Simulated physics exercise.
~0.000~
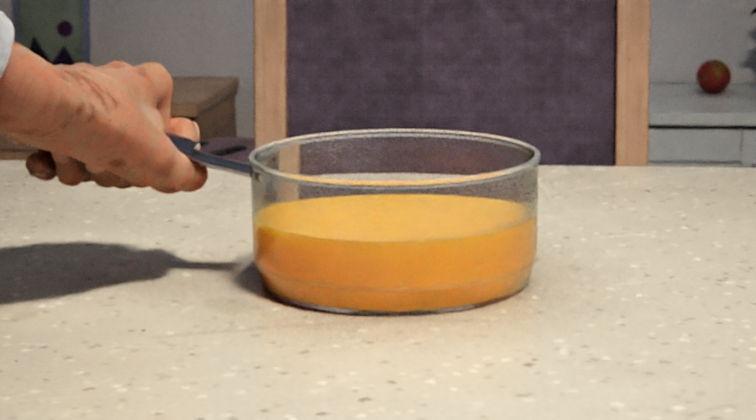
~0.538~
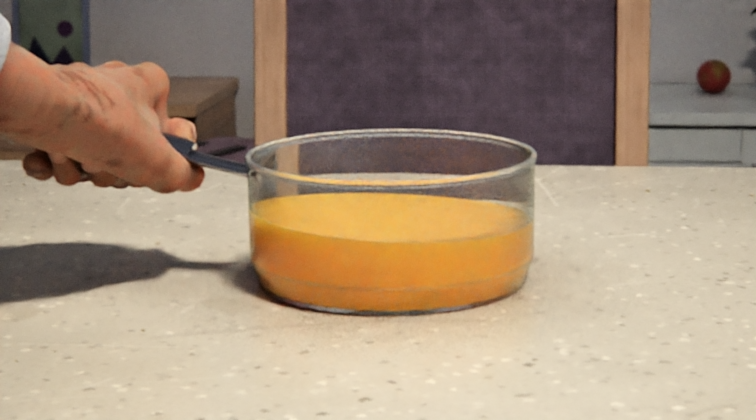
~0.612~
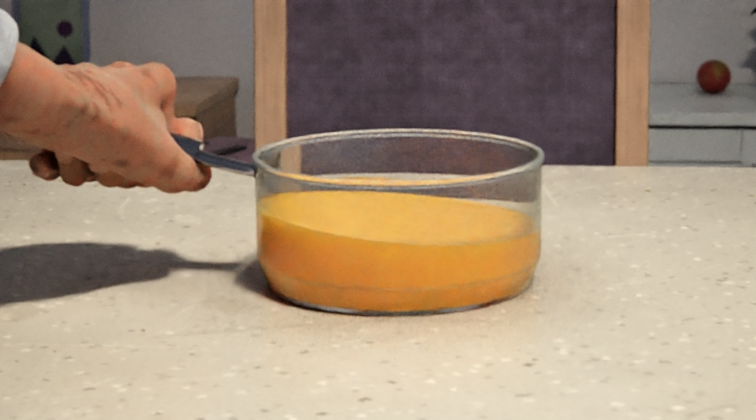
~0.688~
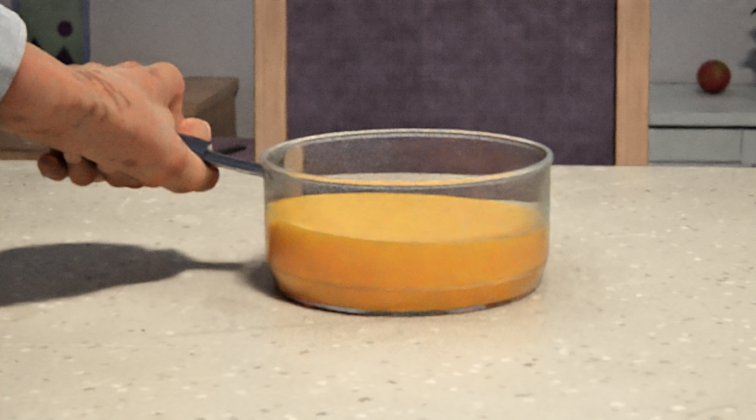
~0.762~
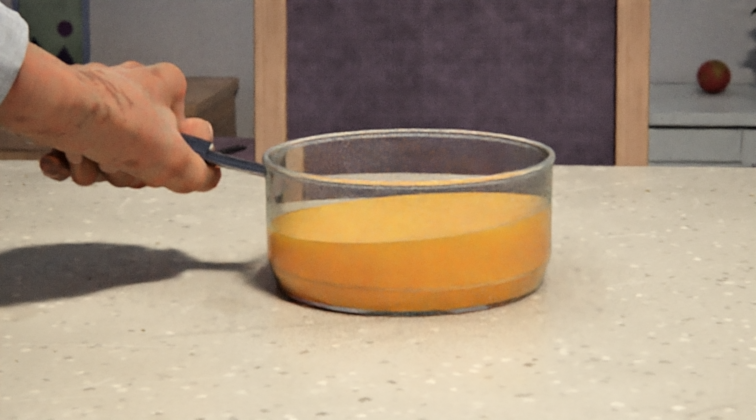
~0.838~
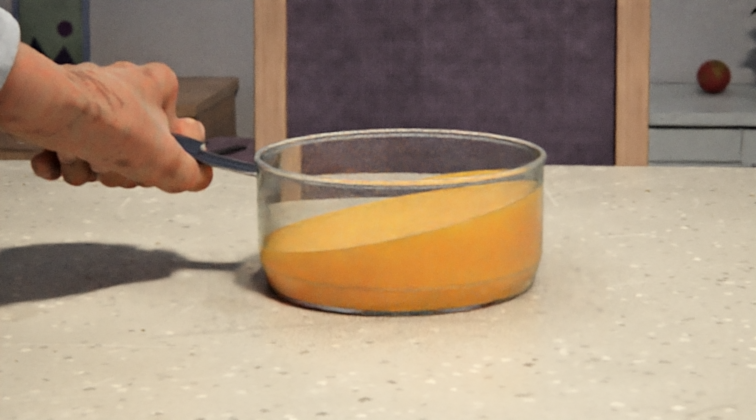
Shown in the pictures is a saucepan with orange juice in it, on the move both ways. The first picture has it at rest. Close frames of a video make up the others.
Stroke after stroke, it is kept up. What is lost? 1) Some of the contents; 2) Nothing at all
Option 1: Some of the contents.
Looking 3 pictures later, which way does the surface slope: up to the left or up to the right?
On the left wall.
By 1.1 s, the highest wave so far goes over the rim.
By 5.2 s, the highest wave so far goes over the rim; some is on the top.
